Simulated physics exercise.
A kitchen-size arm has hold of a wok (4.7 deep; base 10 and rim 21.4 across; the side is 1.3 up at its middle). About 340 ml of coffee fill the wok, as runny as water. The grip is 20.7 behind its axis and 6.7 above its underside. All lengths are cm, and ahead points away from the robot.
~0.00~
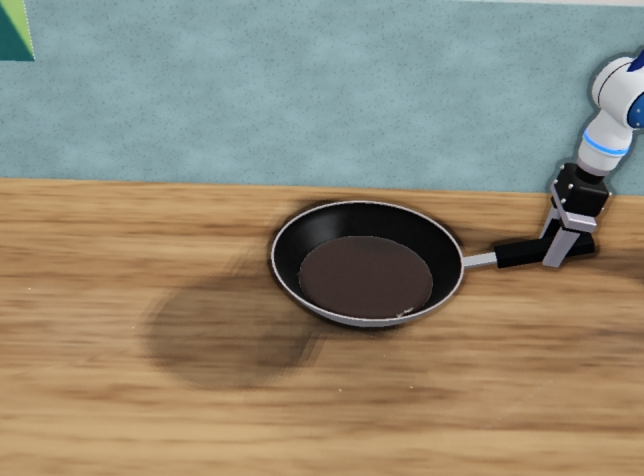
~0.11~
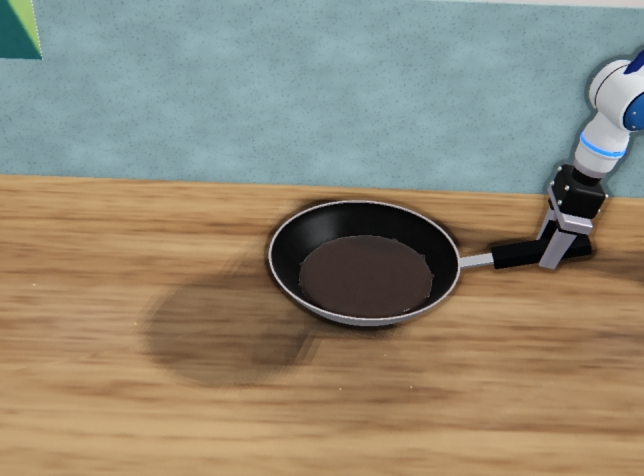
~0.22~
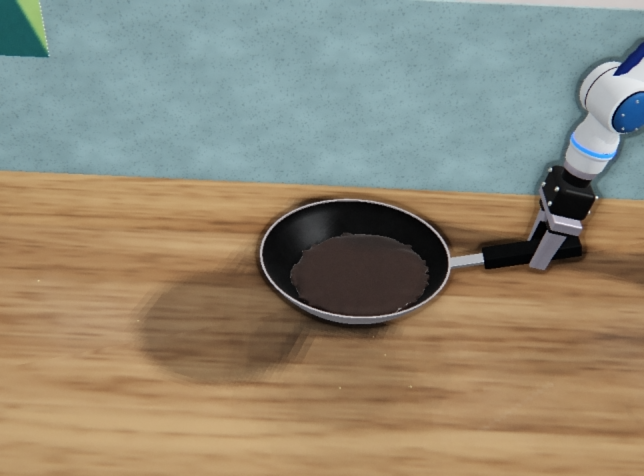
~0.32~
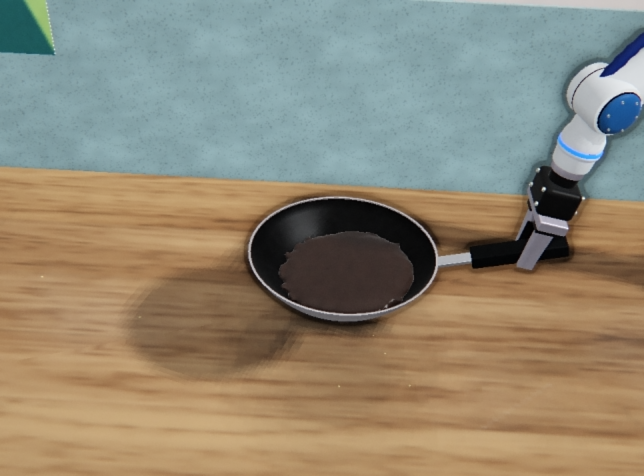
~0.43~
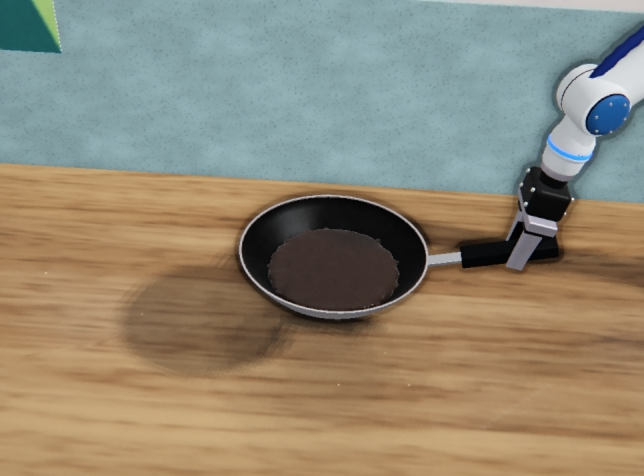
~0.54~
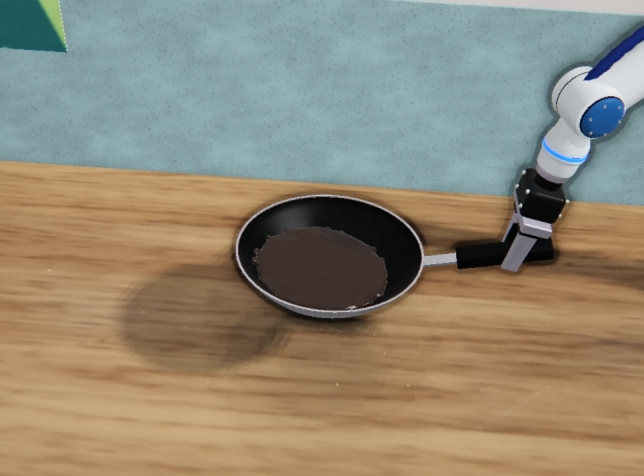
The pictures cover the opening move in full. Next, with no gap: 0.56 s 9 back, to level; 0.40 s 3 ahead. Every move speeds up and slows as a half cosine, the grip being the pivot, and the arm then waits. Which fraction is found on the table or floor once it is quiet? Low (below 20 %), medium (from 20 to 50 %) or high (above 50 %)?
A low share, below 20 %, ends on the table or floor.
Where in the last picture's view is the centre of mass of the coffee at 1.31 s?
Near (407, 279).
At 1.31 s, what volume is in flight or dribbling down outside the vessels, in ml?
About 0 ml.
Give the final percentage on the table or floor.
Near 5 %.
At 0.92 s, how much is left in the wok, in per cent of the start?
Some 100 per cent.
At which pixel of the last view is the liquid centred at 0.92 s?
Near (388, 278).
By 0.92 s, level, liquid up to 15 above the table; 345 ml in the wok.
By 1.31 s, level, liquid up to 15 above the table; 335 ml in the wok, 5 ml on the table or floor.
By 1.70 s, level, liquid up to 15 above the table; 325 ml in the wok, 10 ml on the table or floor, 5 ml in the air or running down outside.
By 2.50 s, level, liquid up to 15 above the table; 325 ml in the wok, 15 ml on the table or floor.
Final state, 325 ml in the wok, 15 ml on the table or floor. That is 5 % on the table or floor.
